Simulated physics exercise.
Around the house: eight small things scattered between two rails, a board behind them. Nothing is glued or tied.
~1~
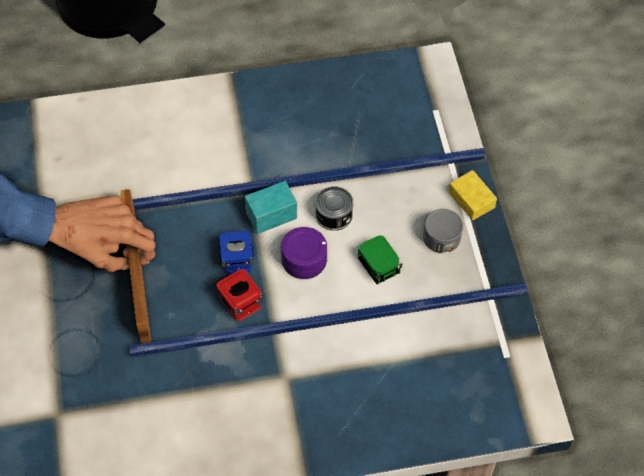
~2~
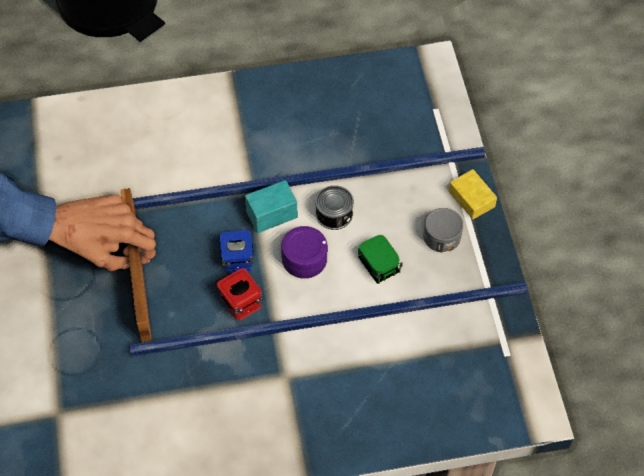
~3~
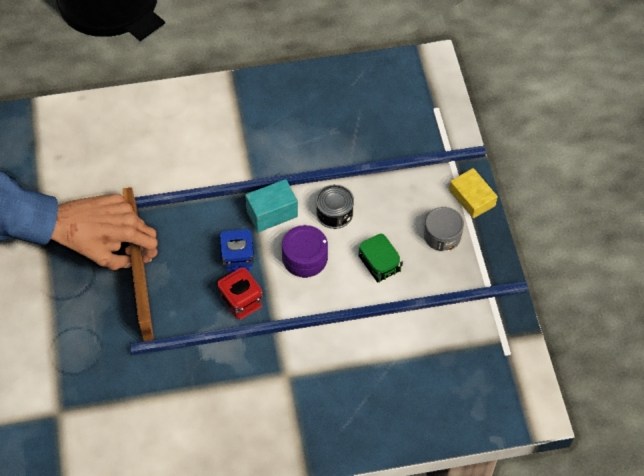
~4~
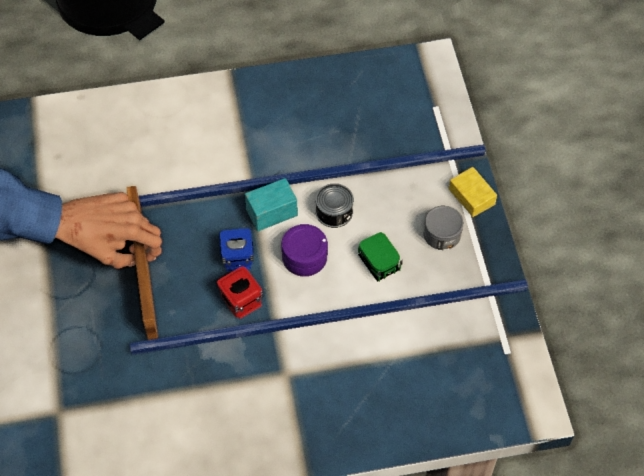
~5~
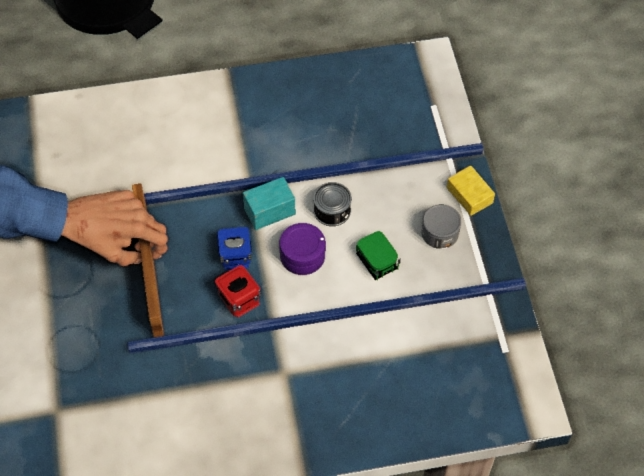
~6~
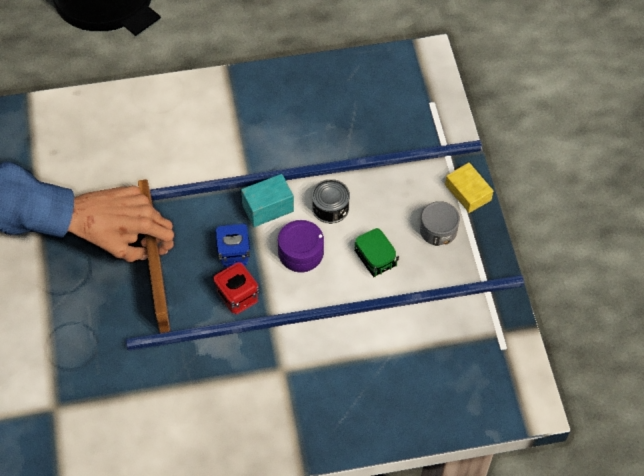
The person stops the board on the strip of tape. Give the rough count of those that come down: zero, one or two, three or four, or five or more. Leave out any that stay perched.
Here the number that fall off is five or more.
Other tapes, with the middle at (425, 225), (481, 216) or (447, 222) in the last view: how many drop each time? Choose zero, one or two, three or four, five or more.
One after another: One or two; 5 or more; either three or four.
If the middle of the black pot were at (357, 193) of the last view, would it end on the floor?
Then it is lost.
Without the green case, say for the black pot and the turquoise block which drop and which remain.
The black pot tumbles off; the turquoise block remains up.
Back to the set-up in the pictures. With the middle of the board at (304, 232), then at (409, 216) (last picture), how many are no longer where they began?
6 and 8.
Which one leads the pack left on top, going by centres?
That is the turquoise block.
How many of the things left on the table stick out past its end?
Overhanging: 1.
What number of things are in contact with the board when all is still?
That makes 3.
Soon after, none off yet; yellow block at rest near (469, 188); grey tub at rest near (440, 224); green case at rest near (376, 253).
After that, none off yet; yellow block at rest near (469, 188); grey tub at rest near (440, 224); green case displaced about its own width near (415, 256).
And then, none off yet; yellow block displaced about its own width near (498, 180); grey tub displaced well along near (505, 215); green case displaced well along near (473, 258).
In the end, the number that fall off is five or more; gone, purple lid, black pot, green case, grey tub and yellow block.
